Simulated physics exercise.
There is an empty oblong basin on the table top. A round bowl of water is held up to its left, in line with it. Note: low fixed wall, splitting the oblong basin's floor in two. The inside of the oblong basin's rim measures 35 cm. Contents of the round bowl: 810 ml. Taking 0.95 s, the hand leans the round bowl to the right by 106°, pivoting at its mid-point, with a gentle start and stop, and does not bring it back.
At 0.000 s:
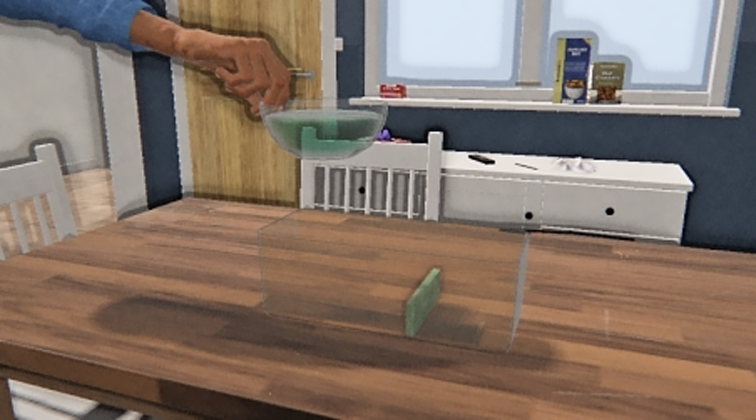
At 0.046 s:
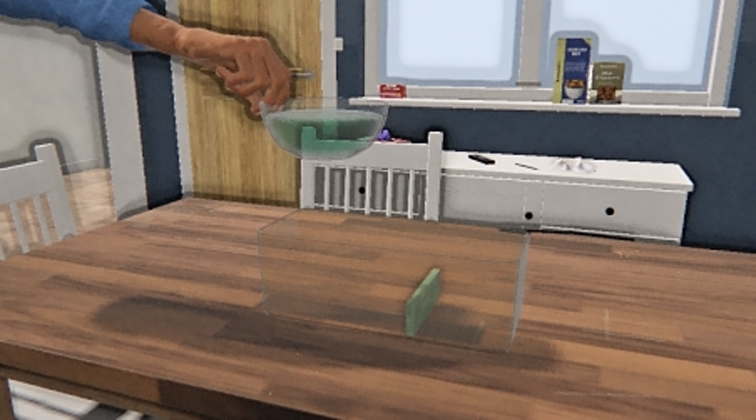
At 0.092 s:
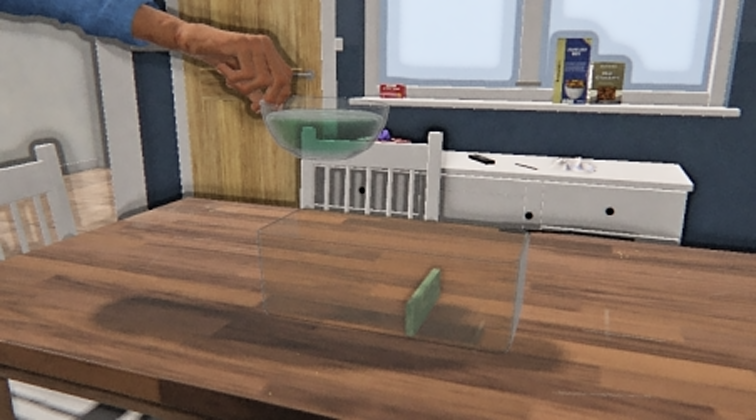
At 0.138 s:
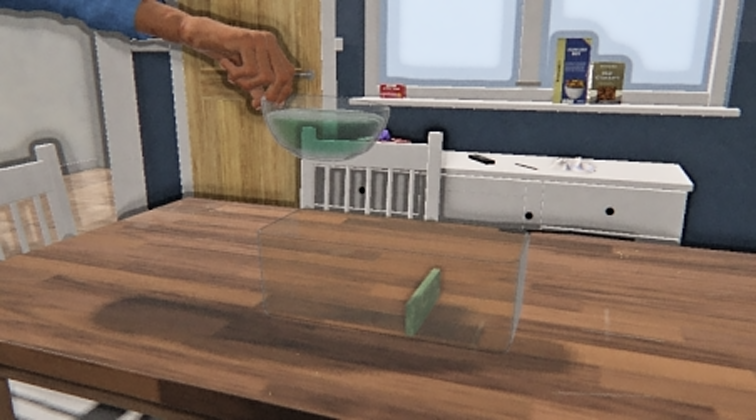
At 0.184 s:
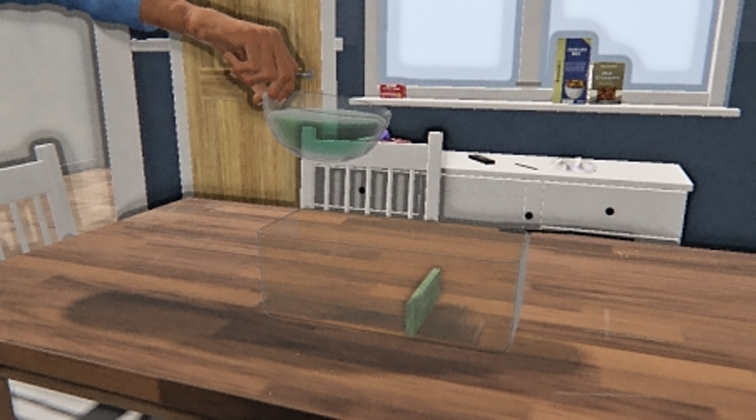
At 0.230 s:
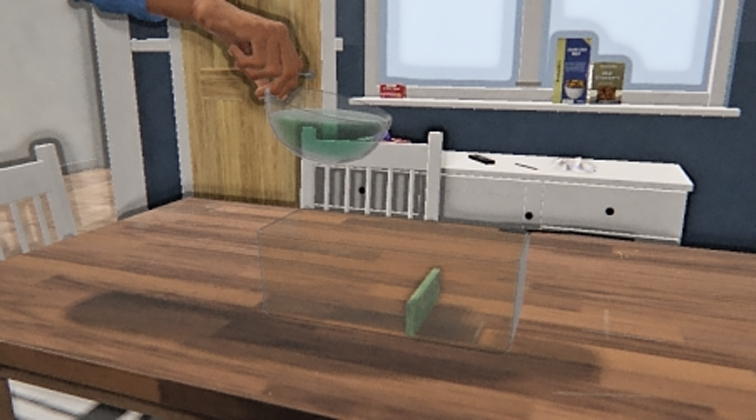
The clip shows a hand holding a clear round bowl of greenish water above a wooden table, where an empty transparent oblong basin with a green divider sits; the hand gradually tilts the bowl slightly to the right.
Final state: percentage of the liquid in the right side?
Approximately 44 %.
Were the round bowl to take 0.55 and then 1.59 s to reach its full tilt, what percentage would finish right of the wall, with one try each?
I'd say 30 percent on the first go, 60 percent on the next.
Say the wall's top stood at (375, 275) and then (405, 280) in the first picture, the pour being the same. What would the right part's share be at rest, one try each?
90 per cent first, 70 per cent second.
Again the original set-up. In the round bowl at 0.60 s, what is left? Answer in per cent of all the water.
Roughly 32 %.
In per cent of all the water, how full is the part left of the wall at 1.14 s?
The fraction is near 54 percent.
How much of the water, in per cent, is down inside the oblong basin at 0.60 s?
About 26%.
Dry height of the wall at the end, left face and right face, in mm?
Left roughly 30 mm; right roughly 24 mm.
Then, 0.60 s in, the tilt is 74° and 32 per cent is still to pour, 7 is left of the wall and 19 right of it.
Then, 0.86 s in, the tilt is 104° and 1 per cent is still to pour, 51 is left of the wall and 44 right of it.
Then, 1.14 s in, the tilt is 106° and 0 per cent is still to pour, 55 is left of the wall and 44 right of it.
Then, 1.45 s in, the tilt is 106° and 0 per cent is still to pour, 55 is left of the wall and 44 right of it.
Finally, 55 per cent lies left of the wall, 44 right of it and 1 outside.
